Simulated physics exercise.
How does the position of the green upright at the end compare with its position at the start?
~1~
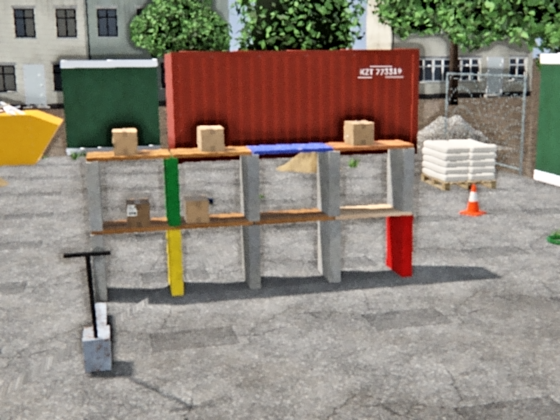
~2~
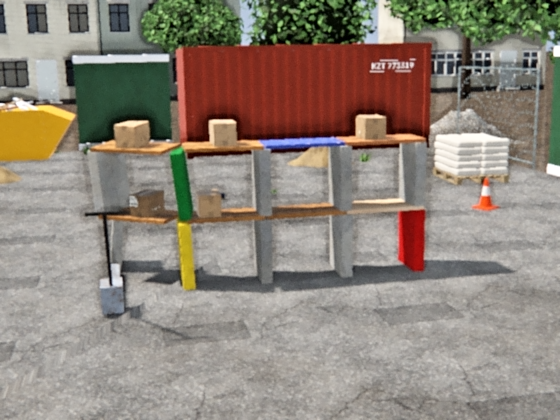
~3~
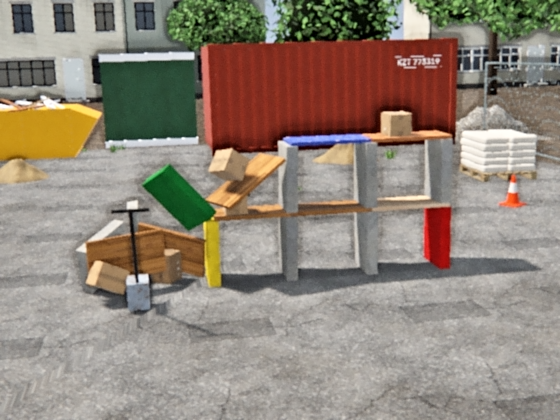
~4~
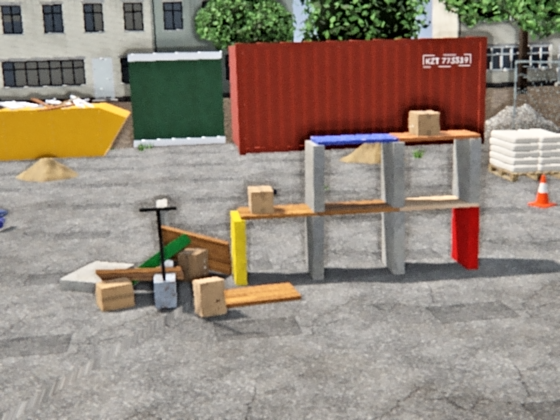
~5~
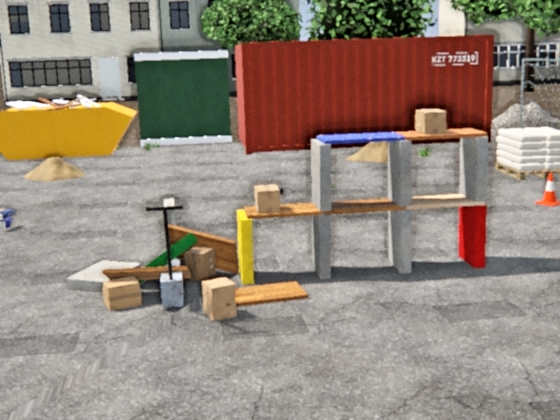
At the start it stands upright, helping hold up the top tier. By the end it has toppled to the left and lies tipped over in the heap, its former top end pointing down.
Two-tier shelf of boards and blocks partly collapsing at its left end after a floor jack pushes in, the blue board staying up.
